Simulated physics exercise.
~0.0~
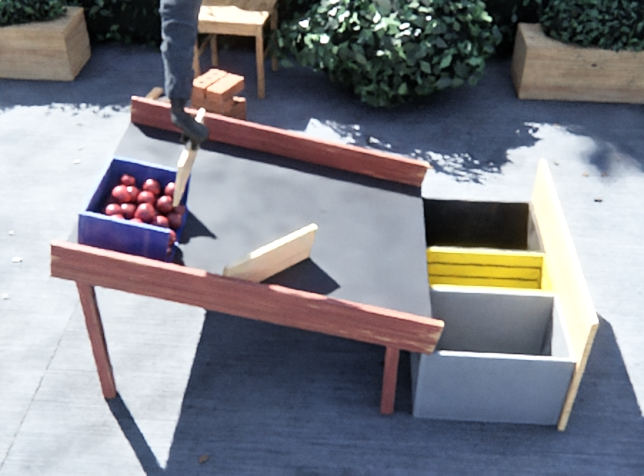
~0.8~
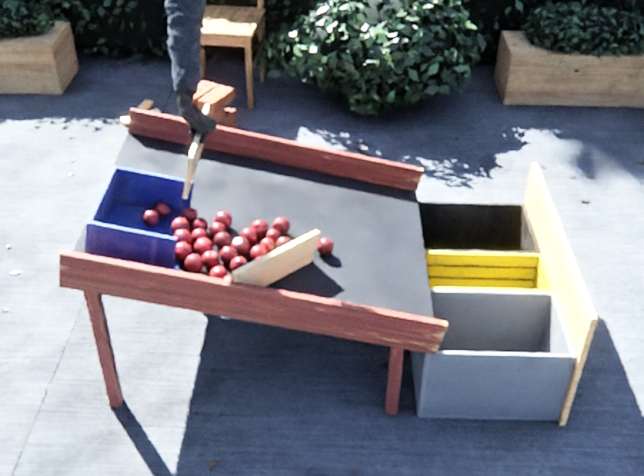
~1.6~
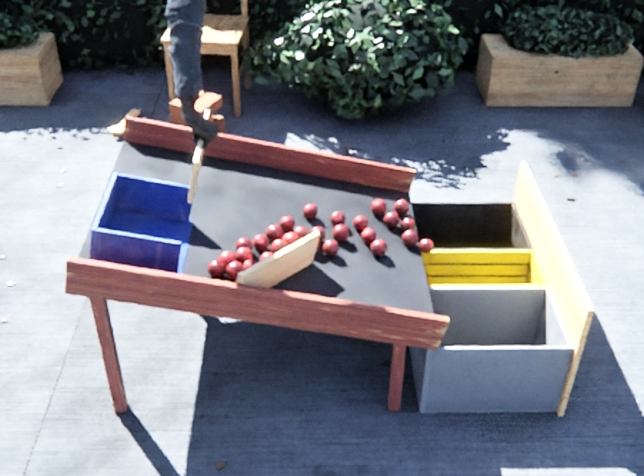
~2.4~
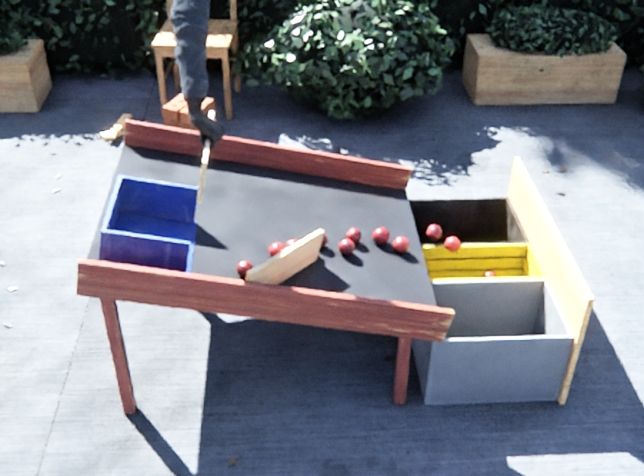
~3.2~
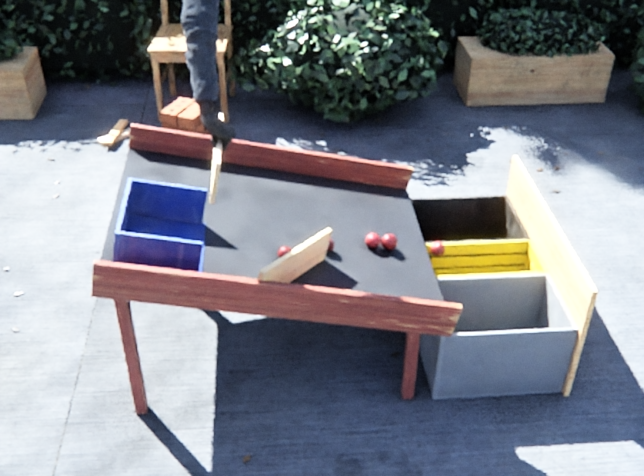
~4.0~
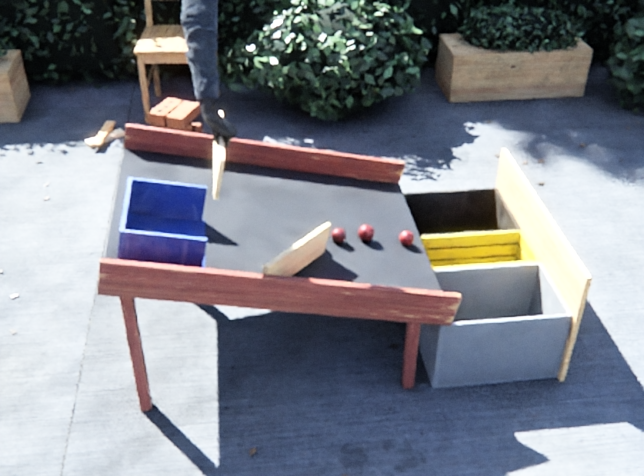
A dark-sleeved arm reaches down from above to a wooden gate beside an open blue box of red apples, on a tilted dark table in a sunny paved yard, seen from slightly above. Black, yellow and grey bins stand past the table's lower right end, with planters and a bush behind. The gate comes up and the apples spill rightward, bunching against an angled wooden board. They stream around it, and many roll off the edge towards the black and yellow bins. The flow thins, and finally a few apples remain on the slope, the blue box empty.
